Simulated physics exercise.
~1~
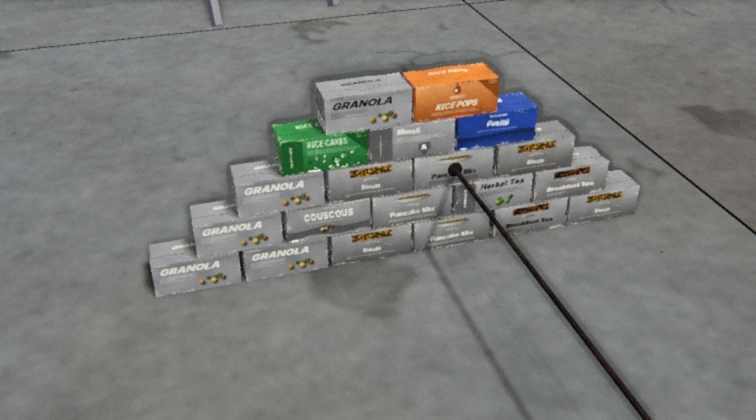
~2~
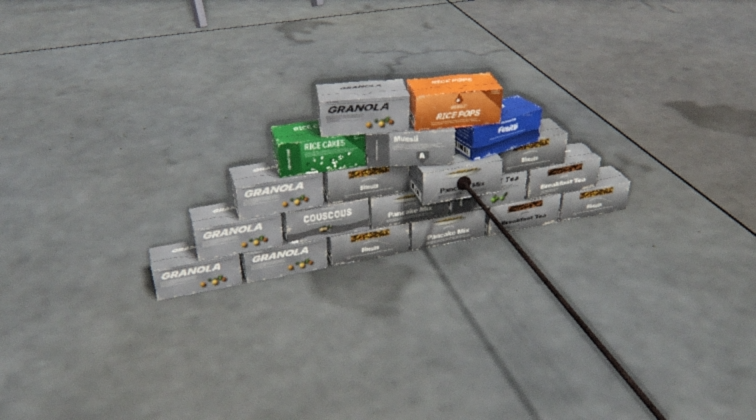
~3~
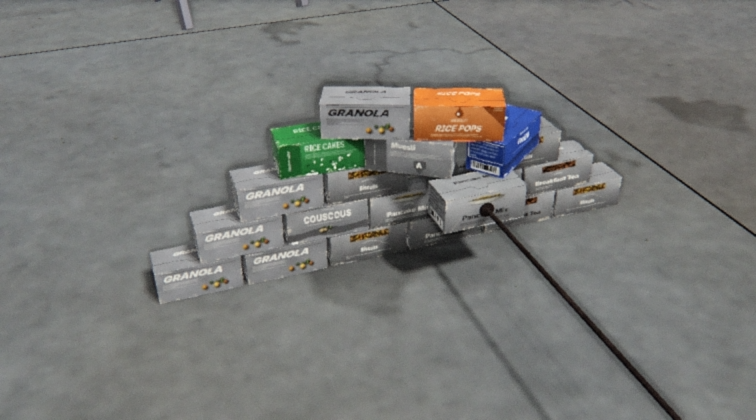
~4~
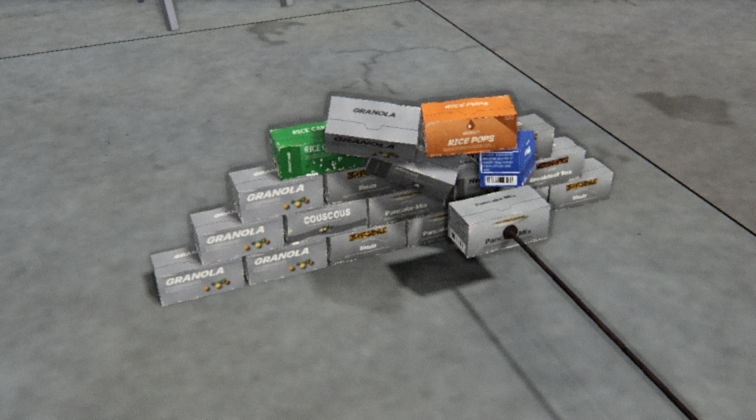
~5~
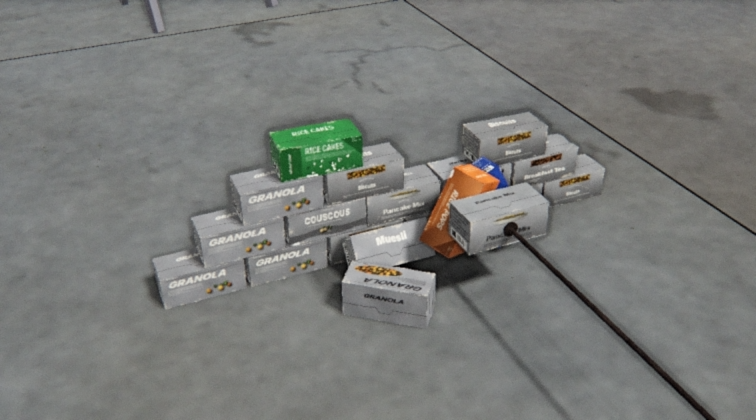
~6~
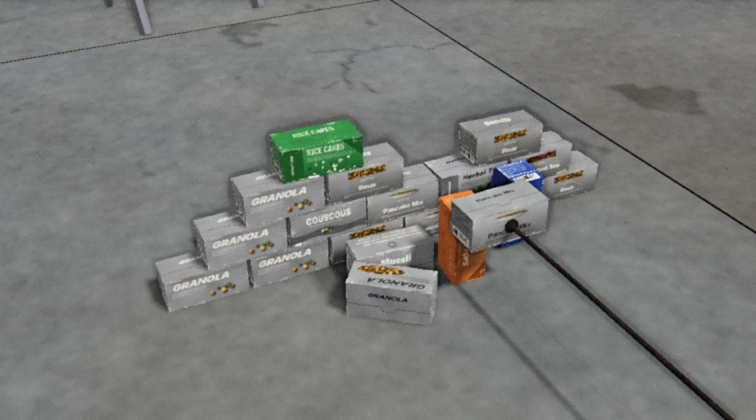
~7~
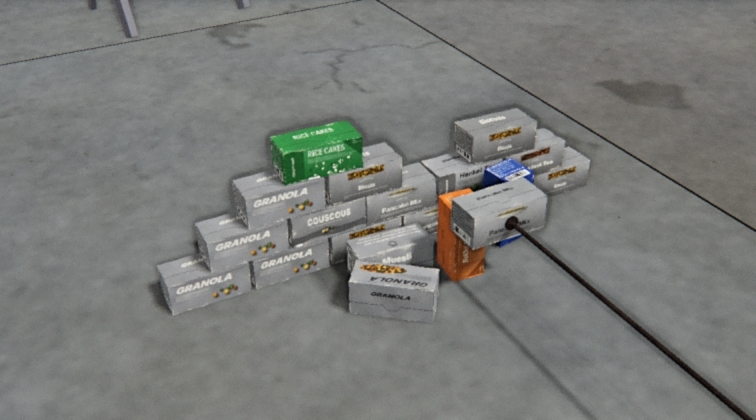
A stepped wall of packets loses one to a dark rod, and several others tumble down.
